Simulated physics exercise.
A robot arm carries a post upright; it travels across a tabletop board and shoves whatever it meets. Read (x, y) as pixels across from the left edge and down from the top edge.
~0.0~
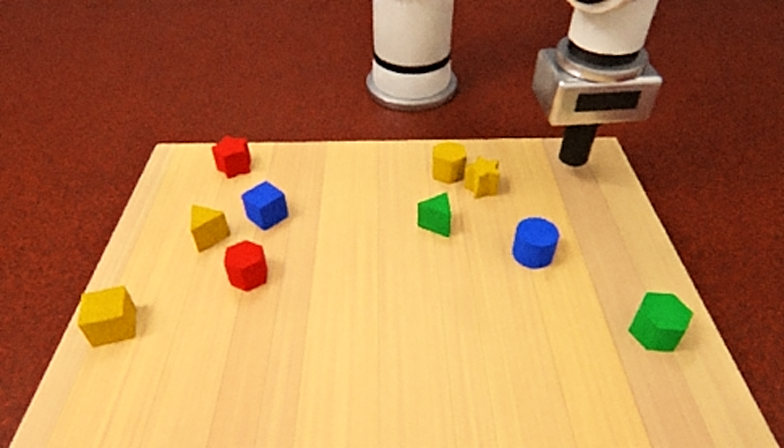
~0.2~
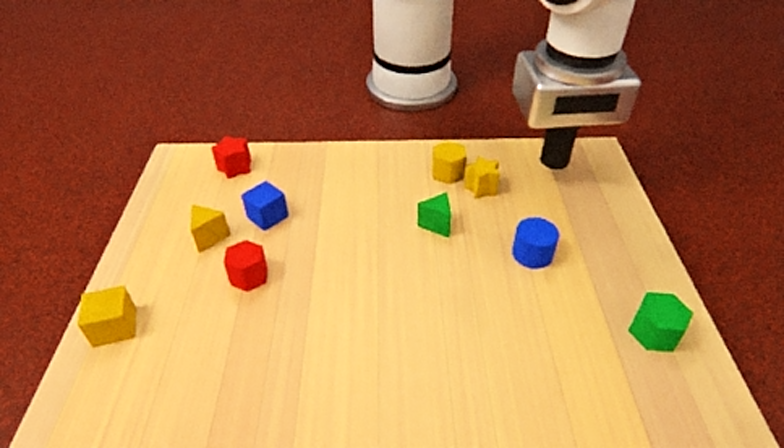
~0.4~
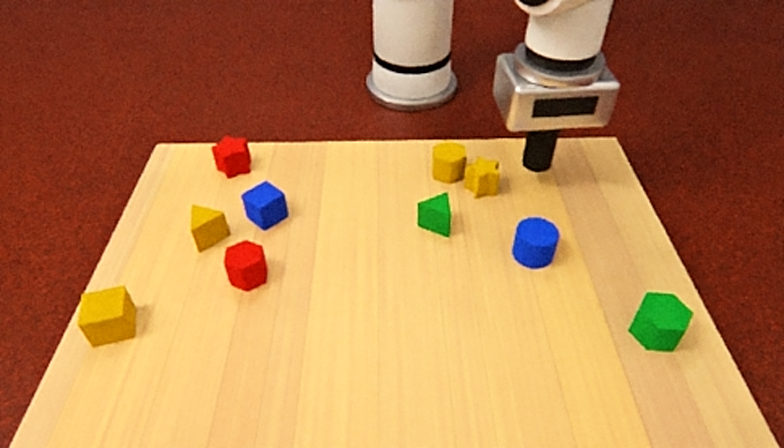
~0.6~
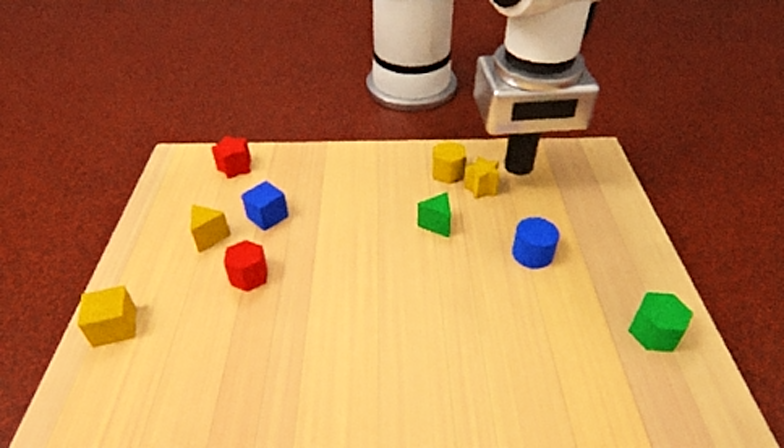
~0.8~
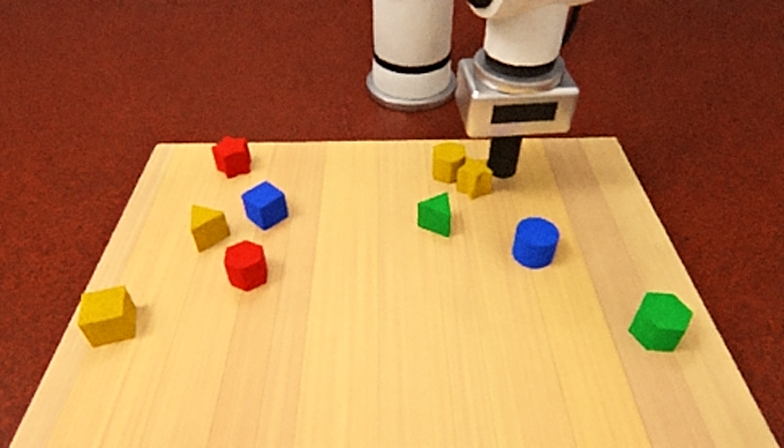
A robot arm with a dark post at its tip glides steadily left along the far edge of a wooden board scattered with small coloured blocks. It reaches the yellow star and nudges it slightly left, toward the yellow block beside it, while the other blocks stay still.
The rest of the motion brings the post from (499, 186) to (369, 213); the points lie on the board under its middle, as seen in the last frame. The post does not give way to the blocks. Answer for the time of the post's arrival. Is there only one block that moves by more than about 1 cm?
Yes, that is how it ends up.
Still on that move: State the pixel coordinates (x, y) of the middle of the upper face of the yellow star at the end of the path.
It sits at (339, 192).
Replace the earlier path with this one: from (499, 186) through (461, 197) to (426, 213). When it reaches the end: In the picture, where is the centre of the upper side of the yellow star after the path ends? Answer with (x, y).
That would be at about pixel (399, 187).
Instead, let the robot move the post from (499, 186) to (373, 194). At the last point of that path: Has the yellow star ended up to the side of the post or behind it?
No - that is not the case.
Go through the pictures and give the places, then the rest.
In the first frame, tip of the post (573, 158), middles of tops, green triangle (438, 203), yellow hexagon (450, 151), yellow star (485, 166).
In the second frame, post (554, 161), nothing pushed.
In the third frame, post (536, 164), nothing pushed.
In the fourth frame, post (519, 167), nothing pushed.
In the fifth frame, post (501, 170), green triangle (438, 203), yellow hexagon (450, 151), yellow star (476, 166).
The first path, step by step. One third of the way, post (458, 179); yellow hexagon (446, 150), turned 15° clockwise; yellow star (432, 175).
Two thirds of the way, post (413, 188); yellow hexagon (446, 150), turned 15° clockwise; yellow star (386, 184).
At the end, post (368, 196); green triangle unmoved; yellow hexagon (446, 150), turned 15° clockwise; yellow star (339, 192).
